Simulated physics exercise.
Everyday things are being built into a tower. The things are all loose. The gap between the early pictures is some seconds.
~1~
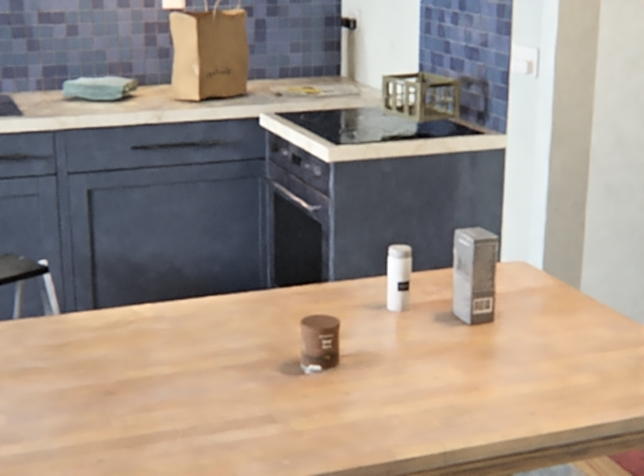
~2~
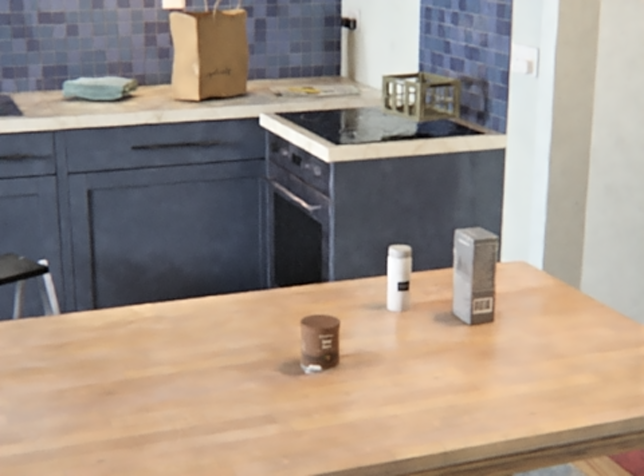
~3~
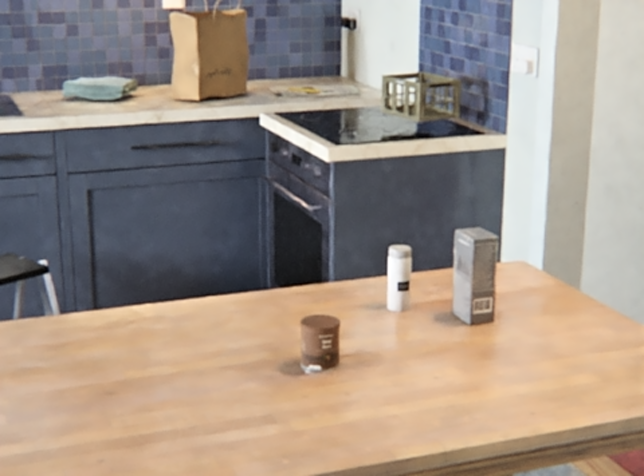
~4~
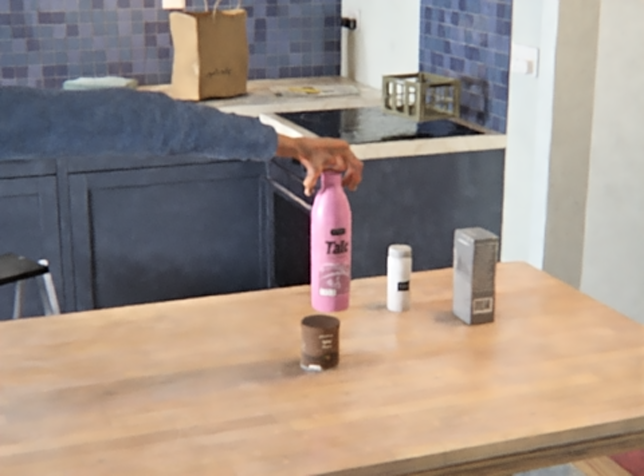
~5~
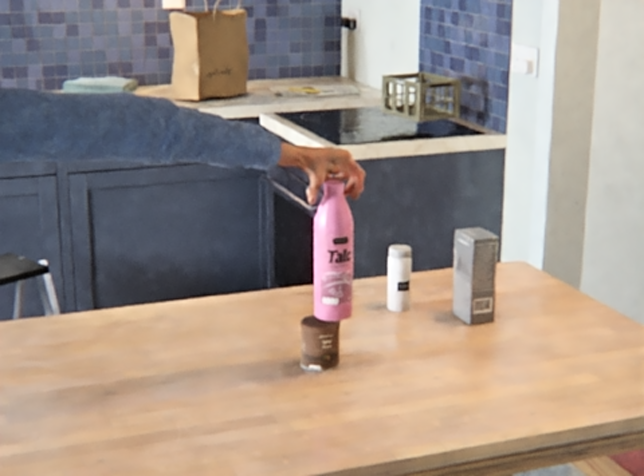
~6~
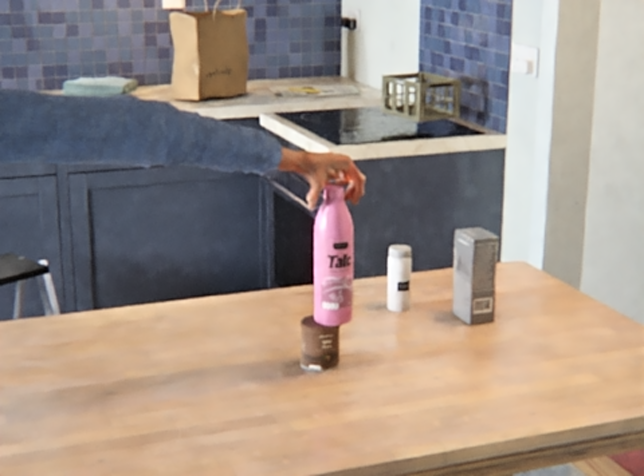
In a kitchen with dark blue cabinets and blue tiles, a fixed camera looks slightly down across a light wooden table. A brown pot stands near the table's middle, with a white shaker and a grey carton to its right and a paper bag on the counter behind. A blue-sleeved arm, in from the left, holds a pink bottle by its top and lowers it onto the pot, fingers still gripping it.
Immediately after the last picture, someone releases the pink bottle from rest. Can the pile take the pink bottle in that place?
Most likely the pile will stay as built.
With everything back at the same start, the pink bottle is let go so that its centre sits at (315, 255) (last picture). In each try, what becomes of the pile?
What happens next is that it remains steady.
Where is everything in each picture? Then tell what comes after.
The last thing is not in view yet; brown pot (320, 343), in the first picture.
The last thing is not in view yet; white shaker (400, 278), in the second picture.
The last thing is not in view yet; grey carton (475, 276), in the third picture.
On its way; pink bottle (331, 241); brown pot (320, 343), in the fourth picture.
On its way; pink bottle (334, 249); white shaker (400, 278), in the fifth picture.
Set down, still held; pink bottle (334, 255); grey carton (475, 276), in the sixth picture.
Then, 0.50 s after the last picture, nothing has stirred.
Then, 1.30 s after the last picture, pink bottle resting near (334, 255).
At rest, all 4 in place. Seen from the same camera at the end, pink bottle near (334, 255). The pile stays up.
